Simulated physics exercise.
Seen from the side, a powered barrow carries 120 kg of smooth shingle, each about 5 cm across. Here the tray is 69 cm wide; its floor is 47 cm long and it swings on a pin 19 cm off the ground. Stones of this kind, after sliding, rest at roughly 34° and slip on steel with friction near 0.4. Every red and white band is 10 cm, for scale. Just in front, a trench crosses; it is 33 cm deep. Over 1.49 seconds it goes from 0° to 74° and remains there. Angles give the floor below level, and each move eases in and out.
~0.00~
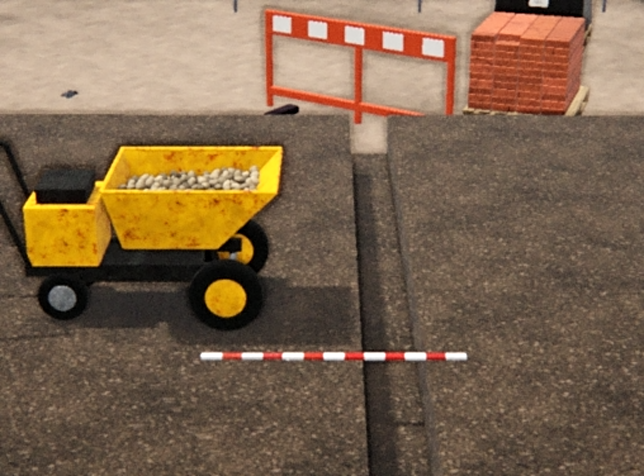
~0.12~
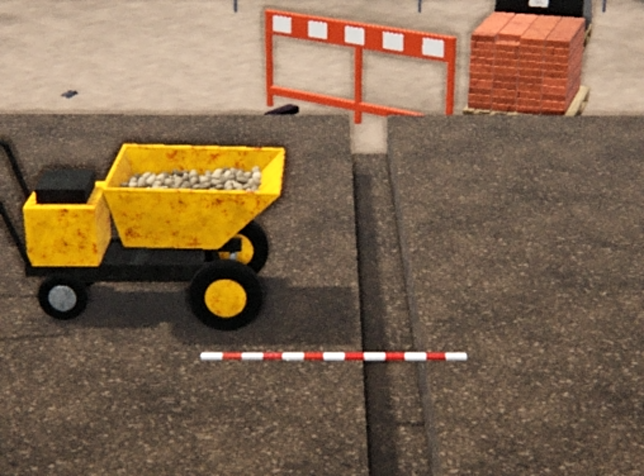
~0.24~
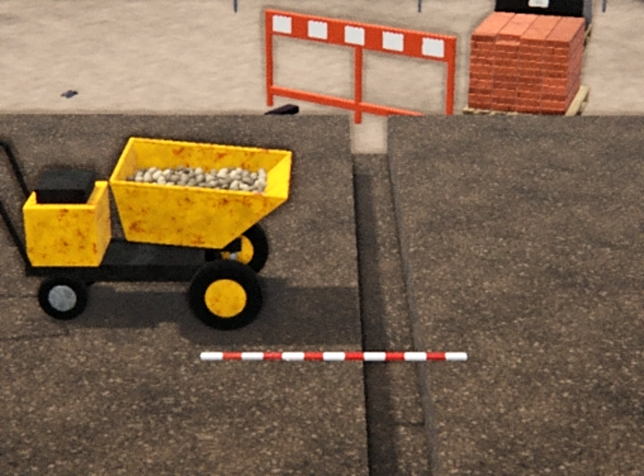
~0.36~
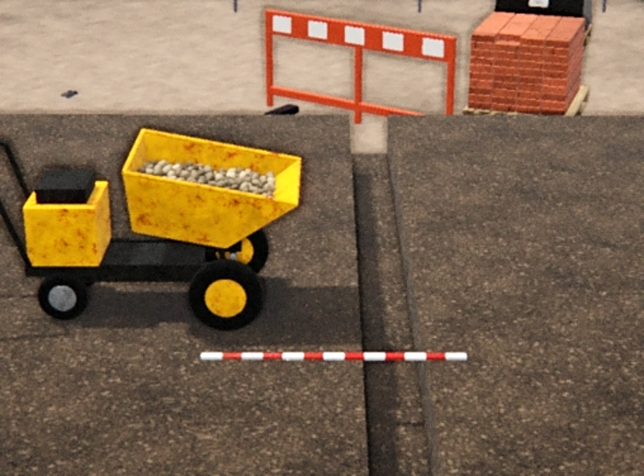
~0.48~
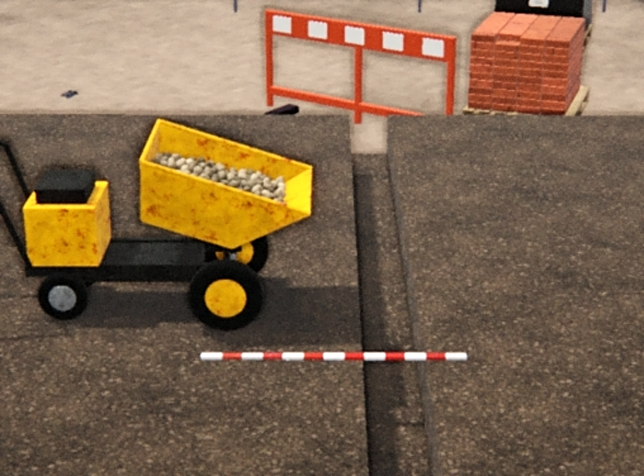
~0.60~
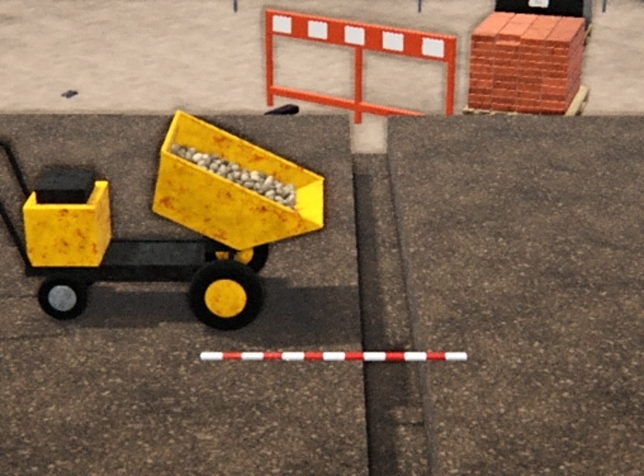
The yellow tray of pale stones tilts steadily toward the right on a parked barrow.
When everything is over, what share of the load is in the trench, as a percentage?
Close to 100 in a hundred.
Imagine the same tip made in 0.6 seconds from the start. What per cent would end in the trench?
About 95 percent, I'd say.
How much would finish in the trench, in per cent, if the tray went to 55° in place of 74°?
Roughly 85% would end there.
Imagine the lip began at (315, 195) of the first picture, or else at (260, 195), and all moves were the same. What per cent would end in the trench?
First place: Near 70%; second place: Near 80%.
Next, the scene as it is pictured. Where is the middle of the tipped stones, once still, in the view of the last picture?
(389, 343).
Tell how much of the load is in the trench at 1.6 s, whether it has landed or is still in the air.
Some 70 per cent.
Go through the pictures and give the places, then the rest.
The first frame shows lip at (276, 193), floor tilted 0°, highest stones at (237, 180).
In the second frame, the tray is at 1°, its lip at (279, 194); the top of the load is at (220, 182); the stones move at 0.2 m/s on average.
The third frame shows lip at (286, 198), floor tilted 5°, highest stones at (161, 178); the stones move at 0.3 m/s on average.
In the fourth frame, the tray is at 11°, its lip at (297, 204); the top of the load is at (160, 170); the stones move at 0.5 m/s on average.
The fifth frame shows lip at (310, 214), floor tilted 18°, highest stones at (168, 162); the stones move at 0.5 m/s on average.
The sixth frame shows lip at (322, 226), floor tilted 26°, highest stones at (180, 154); the stones move at 0.6 m/s on average.
After 1.1 s the floor is at 63°; 99 % in the tray, 1 % short of the trench; the foremost stones are at (357, 275).
After 1.6 s the floor is at 74°; 31 % in the tray, 1 % short of the trench, 68 % in the trench; the foremost stones are at (412, 344).
After 1.9 s the floor is at 74°; 4 % in the tray, 1 % short of the trench, 96 % in the trench; the foremost stones are at (414, 328).
After 3.9 s the floor is at 74°; 0 % in the tray, 100 % in the trench; the foremost stones are at (415, 320).
